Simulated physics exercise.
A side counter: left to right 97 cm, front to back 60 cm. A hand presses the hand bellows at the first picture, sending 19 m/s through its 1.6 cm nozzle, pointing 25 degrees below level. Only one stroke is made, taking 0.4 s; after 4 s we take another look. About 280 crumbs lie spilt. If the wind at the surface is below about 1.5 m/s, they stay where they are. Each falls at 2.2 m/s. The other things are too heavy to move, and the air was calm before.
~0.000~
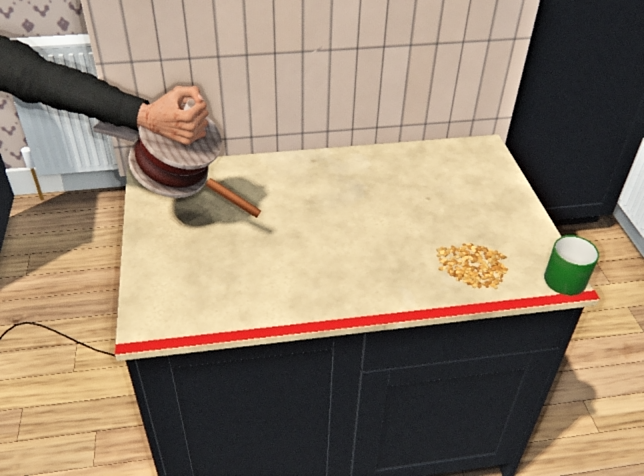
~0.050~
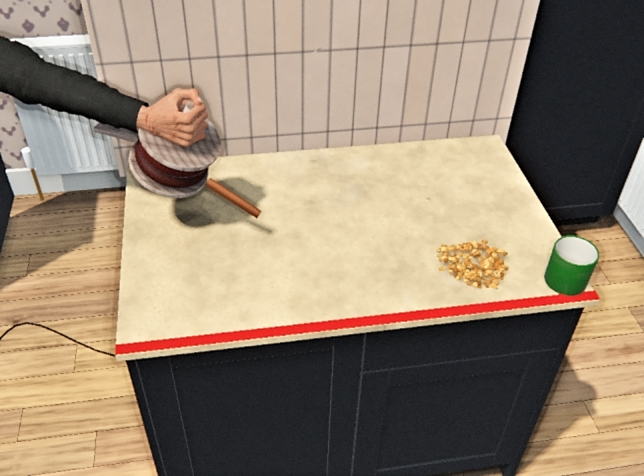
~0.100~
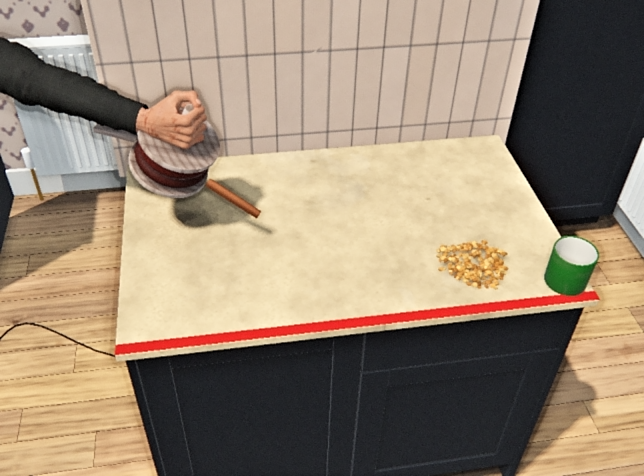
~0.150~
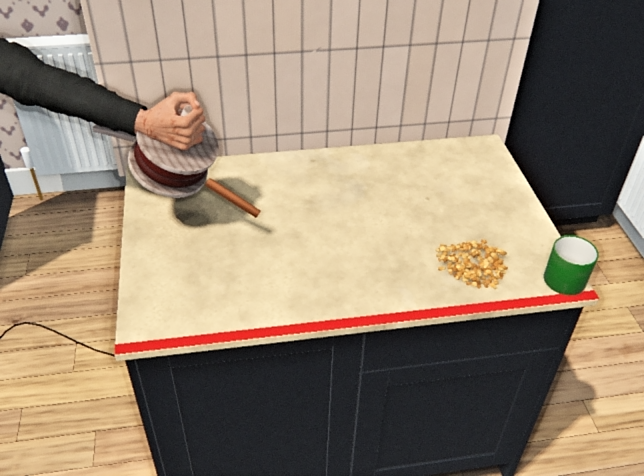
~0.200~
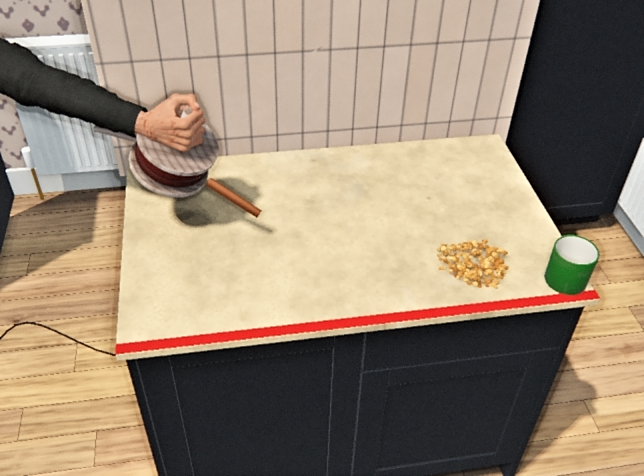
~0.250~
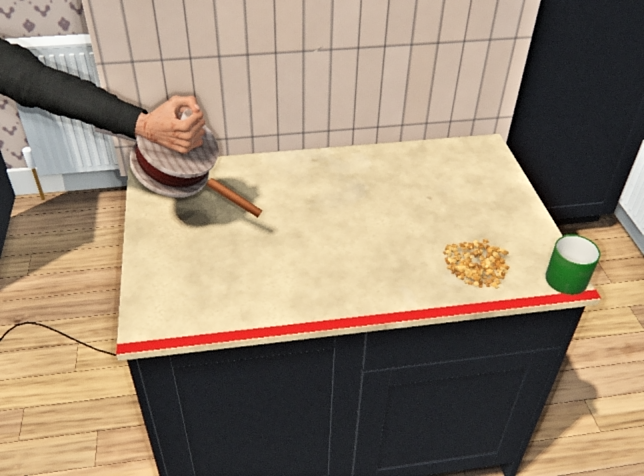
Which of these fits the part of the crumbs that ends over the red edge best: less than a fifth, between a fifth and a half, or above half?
Between a fifth and a half.
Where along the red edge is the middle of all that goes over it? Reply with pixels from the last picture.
Near (553, 304).
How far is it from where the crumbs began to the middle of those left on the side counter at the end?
Roughly 15 centimetres.
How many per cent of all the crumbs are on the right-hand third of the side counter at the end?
Roughly 20 in a hundred.
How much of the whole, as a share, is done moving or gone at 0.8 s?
Estimate: Close to 90 %.
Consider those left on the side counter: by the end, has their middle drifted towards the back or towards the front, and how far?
Shift toward the near edge, approx. 5 cm.
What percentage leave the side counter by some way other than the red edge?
The share is about 40 %.
After 0.8 s the count stands so, 35 % are over the red edge; the middle of those left on the top is near (546, 272).
After 1.3 s the count stands so, 35 % are over the red edge; the middle of those left on the top is near (546, 272).
After 2.2 s the count stands so, 35 % are over the red edge; the middle of those left on the top is near (546, 272).
After 4.0 s, at the end, 35 % are over the red edge; the middle of those left on the top is near (546, 272).
